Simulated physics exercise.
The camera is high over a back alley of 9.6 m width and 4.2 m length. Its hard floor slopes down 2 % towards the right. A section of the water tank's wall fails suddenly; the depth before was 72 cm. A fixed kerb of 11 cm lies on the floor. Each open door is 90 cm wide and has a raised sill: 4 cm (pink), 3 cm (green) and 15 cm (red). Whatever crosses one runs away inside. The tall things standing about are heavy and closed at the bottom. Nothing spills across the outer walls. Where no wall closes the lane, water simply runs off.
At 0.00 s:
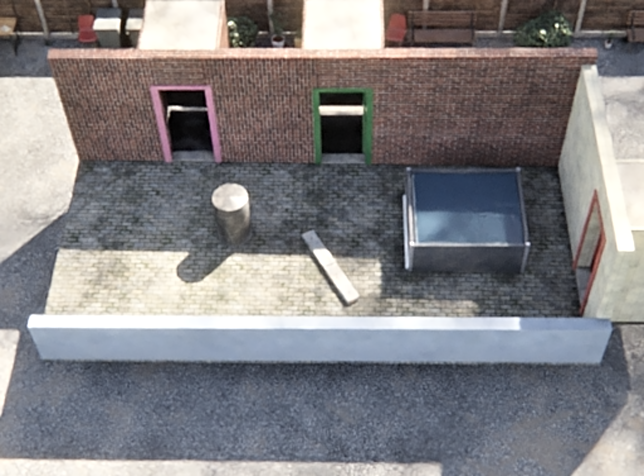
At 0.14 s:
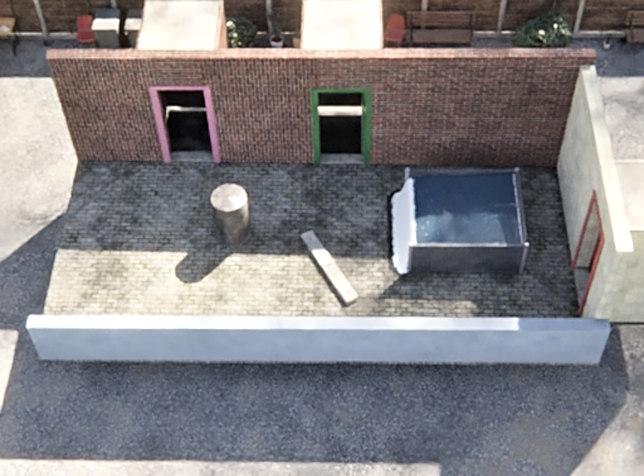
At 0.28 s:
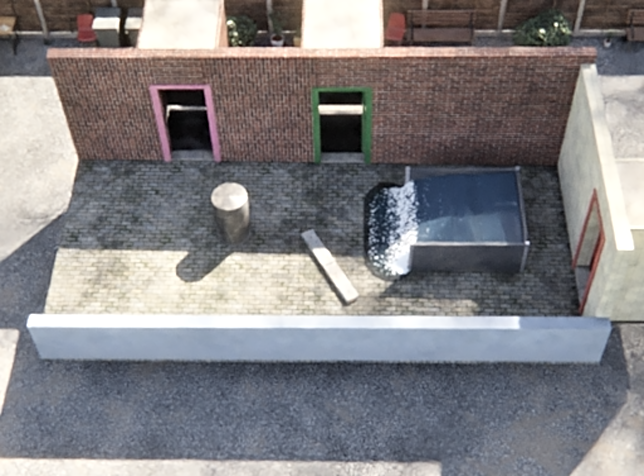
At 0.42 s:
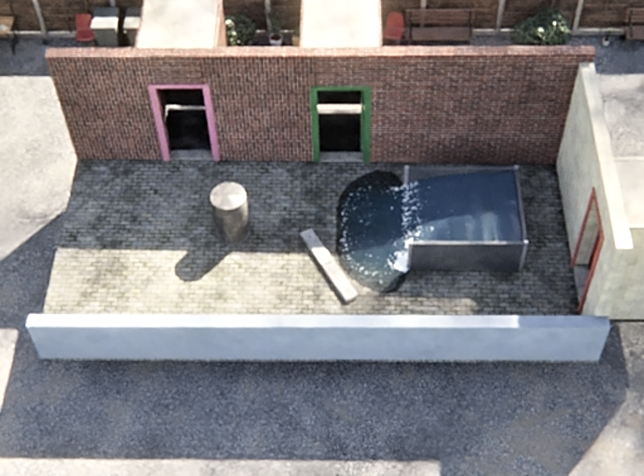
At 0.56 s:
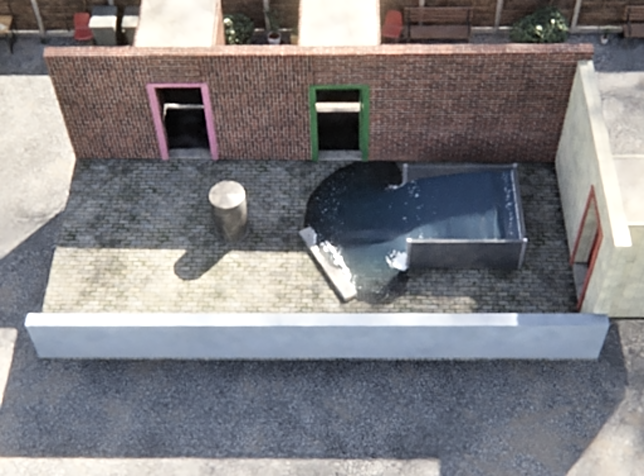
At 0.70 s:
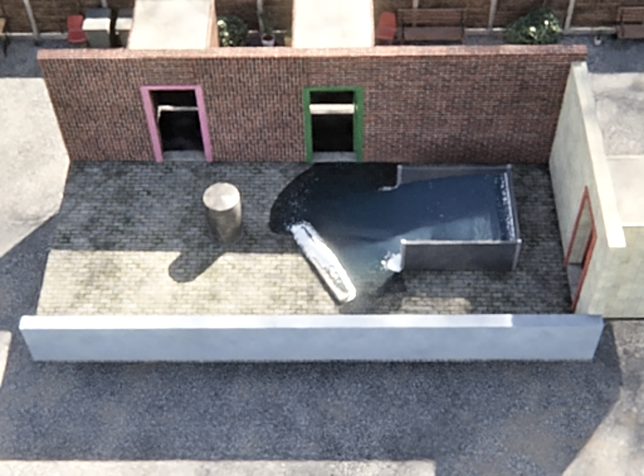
A big tank of water in a brick-walled yard opened on its left side, and water poured out across the paving, spreading left past a slanted slab toward a round metal post.
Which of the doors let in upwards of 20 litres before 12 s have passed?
Door by door: At the pink door it goes over the limit; at the green door it exceeds the limit; at the red door it does not reach the limit.
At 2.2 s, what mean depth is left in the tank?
About 24 cm.
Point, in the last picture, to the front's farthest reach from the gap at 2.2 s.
Around (79, 170).
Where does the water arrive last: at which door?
The red one.
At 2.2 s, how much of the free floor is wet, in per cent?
About 55 per cent.
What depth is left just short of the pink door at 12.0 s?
Roughly 2.0 cm deep.
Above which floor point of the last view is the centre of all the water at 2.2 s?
Near (343, 230).
After 1.4 s water covers 35 % of the floor and is deepest (35 cm) near (318, 250); pink door not reached, green door 9 cm at the sill, 11 L in, red door not reached.
After 2.2 s water covers 55 % of the floor and is deepest (30 cm) near (318, 250); pink door 14 cm at the sill, 4 L in, green door 9 cm at the sill, 48 L in, red door not reached.
After 3.5 s water covers 75 % of the floor and is deepest (19 cm) near (238, 185); pink door 11 cm at the sill, 61 L in, green door 8 cm at the sill, 89 L in, red door not reached.
After 7.0 s water covers 90 % of the floor and is deepest (10 cm) near (569, 340); pink door 3 cm at the sill, 86 L in, green door 8 cm at the sill, 164 L in, red door 8 cm at the sill, 0 L in.
After 12.0 s water covers 80 % of the floor and is deepest (12 cm) near (542, 173); pink door 2 cm at the sill, 86 L in, green door 3 cm at the sill, 187 L in, red door 8 cm at the sill, 0 L in.
